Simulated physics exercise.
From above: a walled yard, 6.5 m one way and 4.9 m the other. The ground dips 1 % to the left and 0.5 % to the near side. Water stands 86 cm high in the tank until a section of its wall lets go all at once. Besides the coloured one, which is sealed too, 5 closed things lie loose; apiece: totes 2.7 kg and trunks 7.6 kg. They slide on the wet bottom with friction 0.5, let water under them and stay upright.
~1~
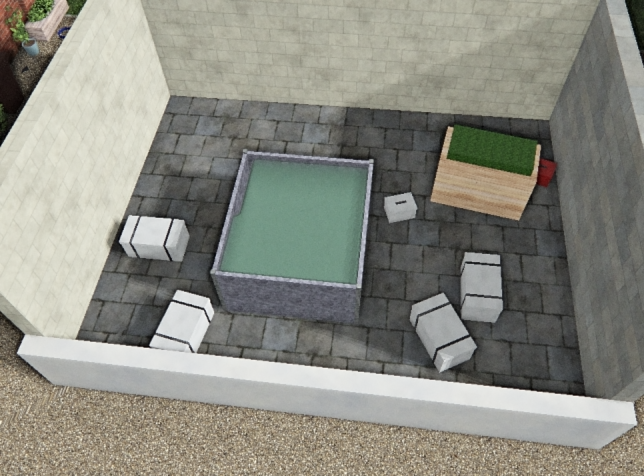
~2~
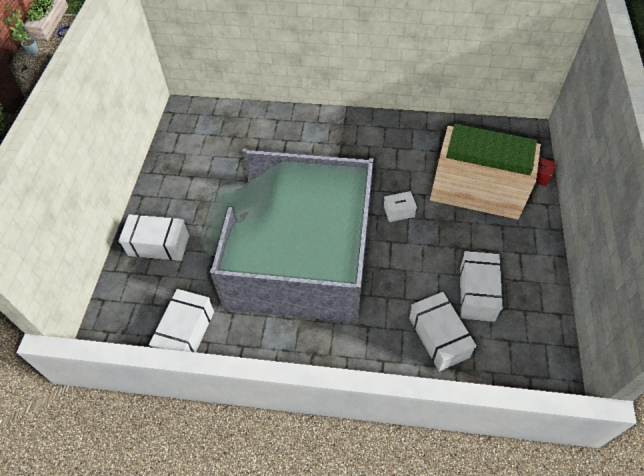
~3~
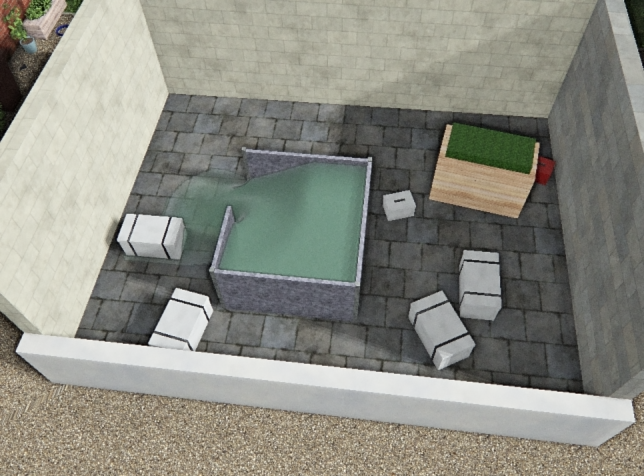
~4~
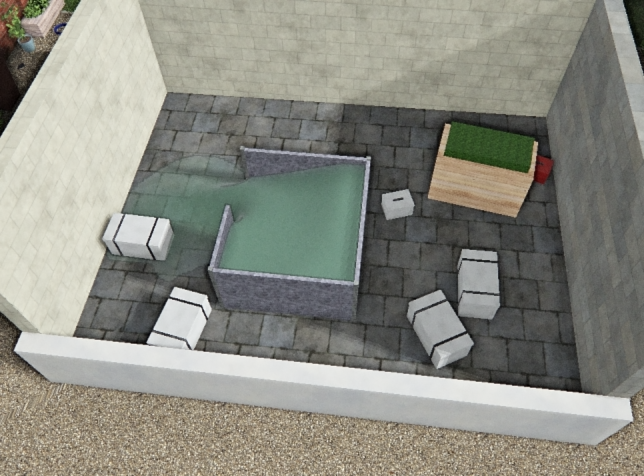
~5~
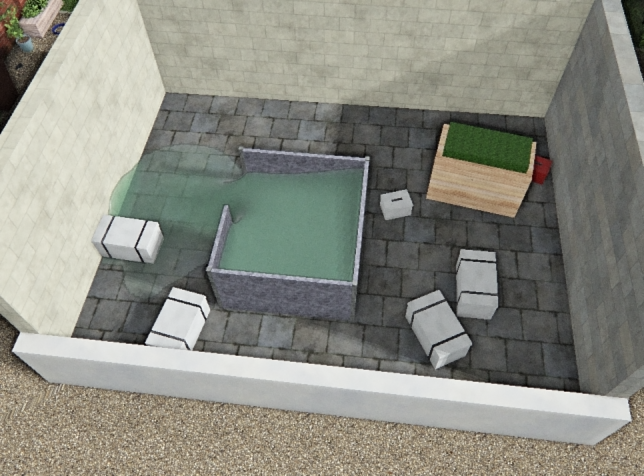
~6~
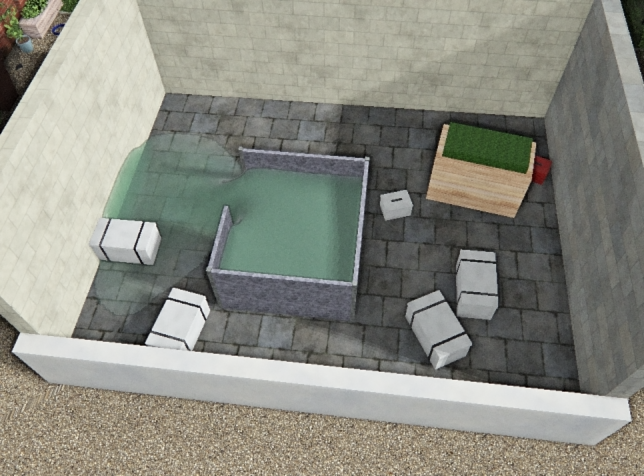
In a walled yard, water pours left from an open-sided tank and nudges a white box.
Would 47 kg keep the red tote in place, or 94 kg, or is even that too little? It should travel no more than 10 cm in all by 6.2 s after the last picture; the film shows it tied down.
For it, the lower weight is enough.
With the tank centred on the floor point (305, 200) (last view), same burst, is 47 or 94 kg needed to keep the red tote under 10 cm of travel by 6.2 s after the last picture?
Then the lower weight is enough.
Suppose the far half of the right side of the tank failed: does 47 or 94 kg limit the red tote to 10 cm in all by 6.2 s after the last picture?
Then only the larger load is enough.
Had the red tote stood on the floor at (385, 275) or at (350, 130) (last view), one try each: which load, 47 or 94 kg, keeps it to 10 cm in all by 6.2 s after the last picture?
In turn: Either load holds; the smaller is enough.
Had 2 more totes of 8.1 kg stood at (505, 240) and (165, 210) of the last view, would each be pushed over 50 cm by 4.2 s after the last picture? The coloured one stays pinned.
In turn: Less, over.
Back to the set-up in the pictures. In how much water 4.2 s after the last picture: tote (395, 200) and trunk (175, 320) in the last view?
Roughly 2 and 8 cm.
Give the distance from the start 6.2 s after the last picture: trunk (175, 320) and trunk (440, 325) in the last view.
In that order: 450 cm, 140 cm.
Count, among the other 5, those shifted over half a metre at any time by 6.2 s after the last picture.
I count 5.
Then, 0.6 s after the last picture the red tote would be 0 cm from its start with 47 kg and 0 cm from its start with 94 kg; 0 cm of water round it then.
Then, 2.3 s after the last picture the red tote would be 0 cm from its start with 47 kg and 0 cm from its start with 94 kg; 0 cm of water round it then.
Then, 4.2 s after the last picture the red tote would be 0 cm from its start with 47 kg and 0 cm from its start with 94 kg; 9 cm of water round it then.
Then, 6.2 s after the last picture the red tote would be 0 cm from its start with 47 kg and 0 cm from its start with 94 kg; 18 cm of water round it then.
